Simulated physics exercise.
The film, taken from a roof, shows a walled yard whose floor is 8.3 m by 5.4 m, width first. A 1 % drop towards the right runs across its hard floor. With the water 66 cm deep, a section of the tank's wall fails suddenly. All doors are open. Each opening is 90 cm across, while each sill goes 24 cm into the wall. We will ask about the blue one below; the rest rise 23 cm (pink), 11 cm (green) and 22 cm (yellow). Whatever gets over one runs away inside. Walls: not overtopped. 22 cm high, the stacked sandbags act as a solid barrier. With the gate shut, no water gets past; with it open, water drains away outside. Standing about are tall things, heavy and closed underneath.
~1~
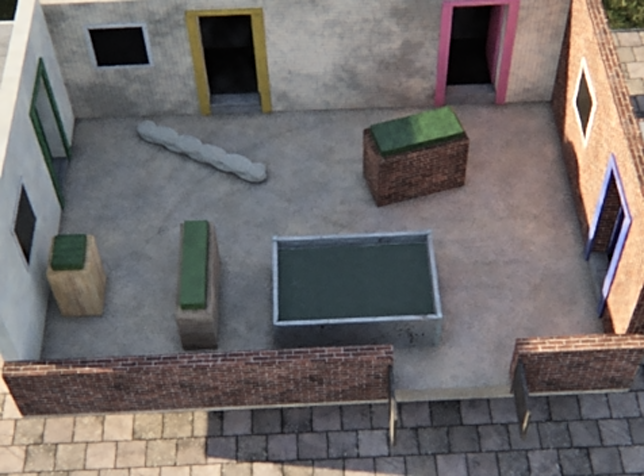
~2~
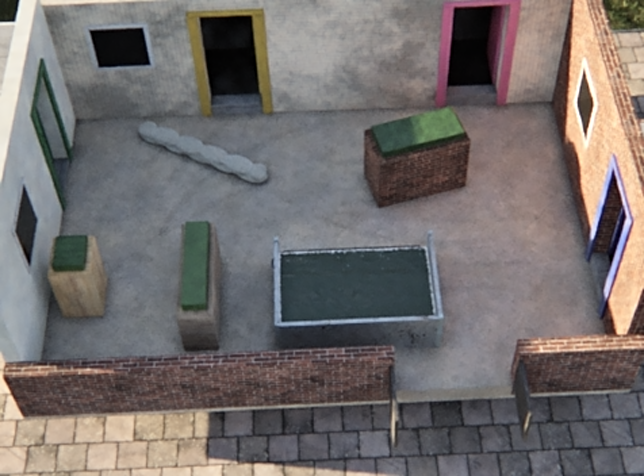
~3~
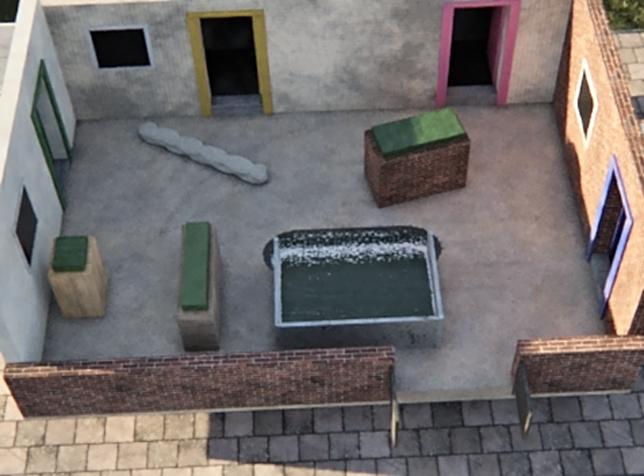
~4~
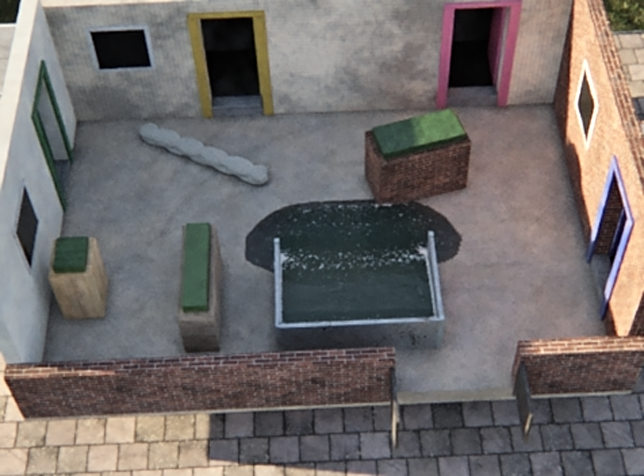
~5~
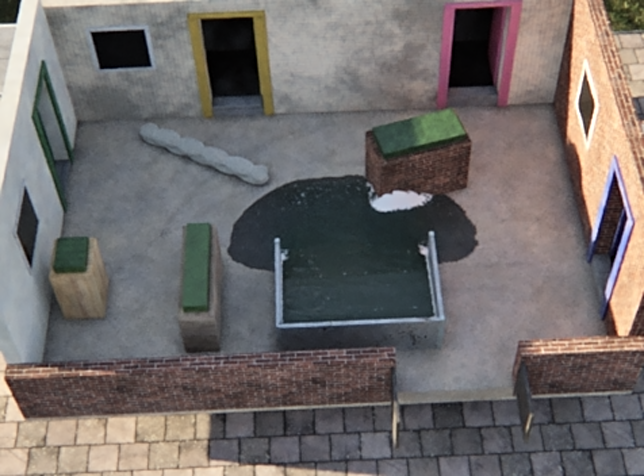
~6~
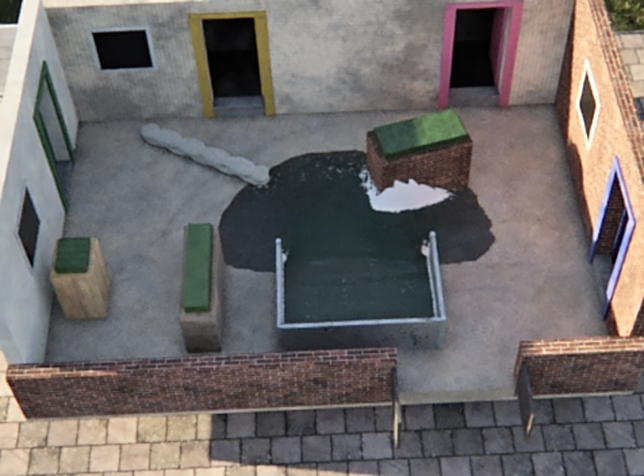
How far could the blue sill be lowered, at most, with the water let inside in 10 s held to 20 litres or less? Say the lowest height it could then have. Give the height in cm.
It could then stand at about 5.5 cm.
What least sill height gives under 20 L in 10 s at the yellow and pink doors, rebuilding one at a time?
Some 14.5 cm for yellow, some 8.5 cm for pink.
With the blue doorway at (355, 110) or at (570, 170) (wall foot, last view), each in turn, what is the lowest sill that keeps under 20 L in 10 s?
About 25 and 13.5 cm.
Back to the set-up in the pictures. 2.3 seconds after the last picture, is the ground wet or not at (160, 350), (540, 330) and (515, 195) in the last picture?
1: Unwetted; 2: Unwetted; 3: Awash.
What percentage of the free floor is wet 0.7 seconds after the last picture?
About 25 per cent.
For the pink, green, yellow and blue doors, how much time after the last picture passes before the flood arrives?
Arrival: Pink 1.3 s, green 2.2 s, yellow 0.7 s, blue 1.8 s.
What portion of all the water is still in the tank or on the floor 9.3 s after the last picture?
Around 94 in a hundred parts remain.
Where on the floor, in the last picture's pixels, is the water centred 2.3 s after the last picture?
The water is centred near (357, 194).
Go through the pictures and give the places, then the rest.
The tank at (355, 280) is whole and still, 66 cm deep; the blue door at (606, 245) is dry, in the first frame.
Water pours out on the far side and has run 0.3 m, to a hidden place; about 8 cm deep outside, 66 cm at the back, in the second frame.
The gap is on the far side, the front 0.7 m out at (286, 236); the back of the tank holds 64 cm, in the third frame.
The gap is on the far side, the front 1.3 m out at (301, 207); the back of the tank holds 56 cm, in the fourth frame.
The front is at (326, 181), 1.8 m from the gap on the far side; 5.0 m2 of floor is wet, 56 cm left at the back, in the fifth frame.
The front is at (305, 158), 2.4 m from the gap on the far side; 6.3 m2 of floor is wet, 50 cm left at the back; 2.2 m in a straight line remain to the blue door at (610, 247), in the sixth frame.
Then, 0.7 s after the last picture water covers 25 % of the floor, deepest (38 cm) near (389, 213); it has not reached the blue door.
Then, 2.3 s after the last picture water covers 55 % of the floor, deepest (32 cm) near (161, 125); 8 cm at the blue door, 0 litres in over its 23 cm sill.
Then, 9.3 s after the last picture water covers 95 % of the floor, deepest (12 cm) near (607, 327); 11 cm at the blue door, 0 litres in over its 23 cm sill.
At the blue door as built, the water peaked near 11 cm, 8.9 s after the last picture.
Run again over the same 10 s with other heights there, 30 litres in over 4.5 cm, 9 litres over 6.5 cm. The limit of 20 litres is kept from about 5.5 cm up.
